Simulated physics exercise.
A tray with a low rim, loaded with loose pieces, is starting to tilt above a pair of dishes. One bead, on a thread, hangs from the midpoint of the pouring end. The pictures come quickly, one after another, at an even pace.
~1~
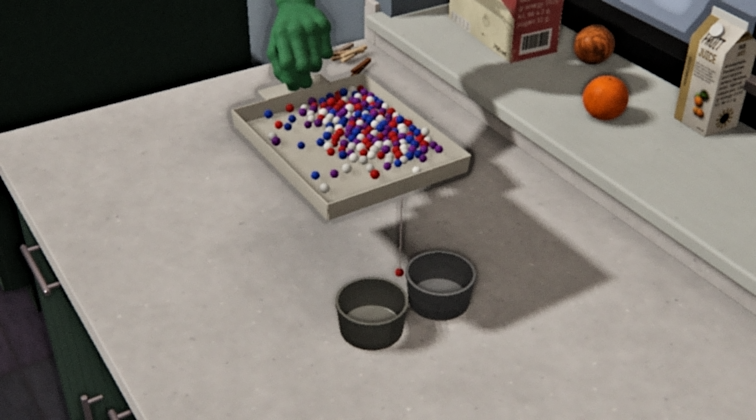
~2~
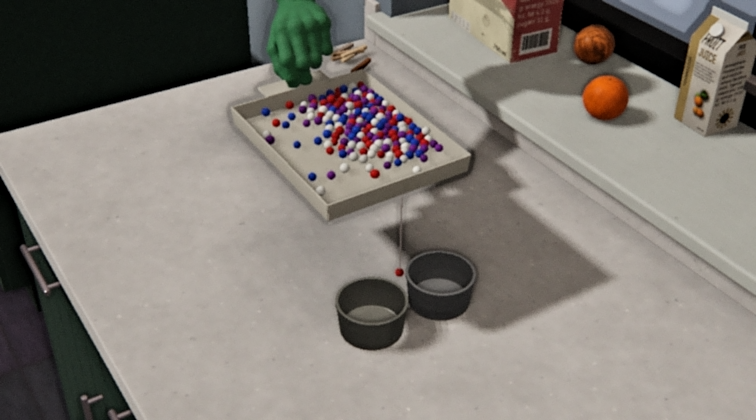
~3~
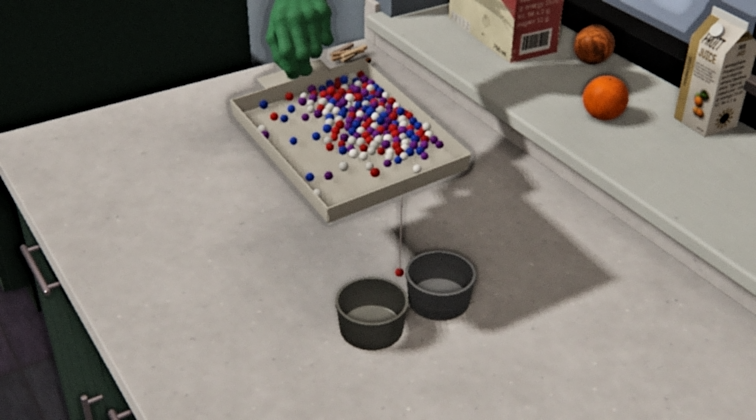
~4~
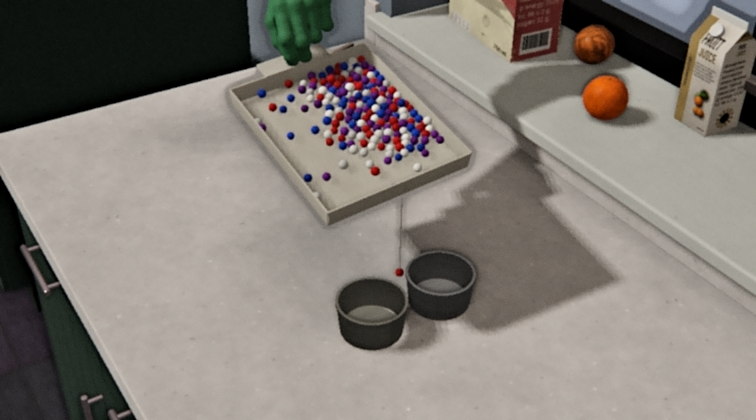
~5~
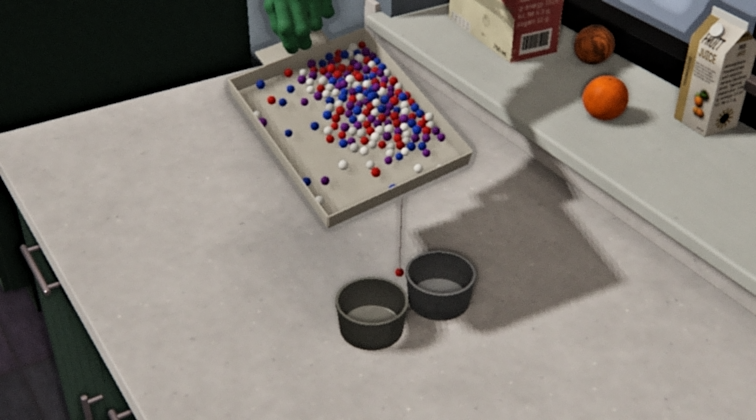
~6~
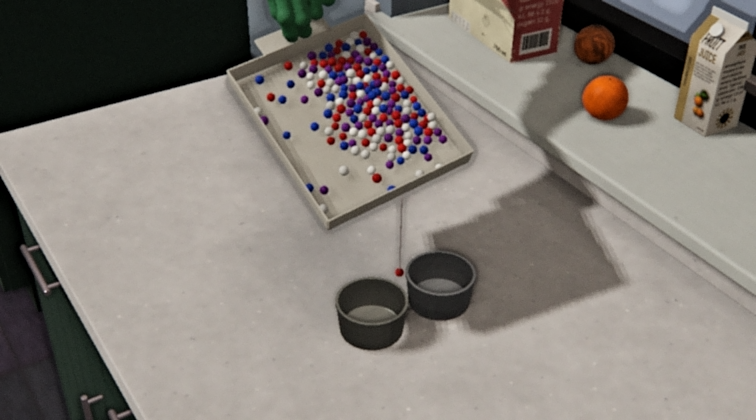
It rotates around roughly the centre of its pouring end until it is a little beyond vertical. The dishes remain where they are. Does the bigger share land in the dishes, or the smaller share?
The smaller share lands in them.
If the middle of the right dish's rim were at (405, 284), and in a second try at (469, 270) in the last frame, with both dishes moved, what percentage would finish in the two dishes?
Roughly 60 per cent, and 0 per cent.
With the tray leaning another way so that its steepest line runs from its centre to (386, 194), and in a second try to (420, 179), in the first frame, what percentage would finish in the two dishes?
I'd say some 10 in a hundred at first, then 30 in a hundred.
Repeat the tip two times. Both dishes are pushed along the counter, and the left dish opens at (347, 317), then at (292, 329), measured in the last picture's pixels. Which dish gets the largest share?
At place one the left of the pair; at place two the right of the pair.
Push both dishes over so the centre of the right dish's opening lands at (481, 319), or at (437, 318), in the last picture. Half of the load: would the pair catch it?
Taking the places in turn, it's shy of half and then shy of half.
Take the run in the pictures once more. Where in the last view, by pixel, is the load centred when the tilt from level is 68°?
Check around (360, 201) in the last picture.
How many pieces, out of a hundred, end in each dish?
The left dish has 20 per cent, the right dish has 0.
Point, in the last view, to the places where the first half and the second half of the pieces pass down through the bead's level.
The leading part at (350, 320), the rest of it at (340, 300).
Just after the last frame, tray tipped steeply; the larger part on the tray; just a few outside both; roughly a quarter in the air.
A moment on, tray tipped past a quarter turn; roughly a quarter on the tray; about a tenth in the left dish; roughly half outside both; roughly a quarter in the air.
Further on, tray tipped past a quarter turn; roughly a quarter in the left dish; the larger part outside both.
When it is over, tray tipped past a quarter turn; roughly a quarter in the left dish; not one in the right dish; the larger part outside both.
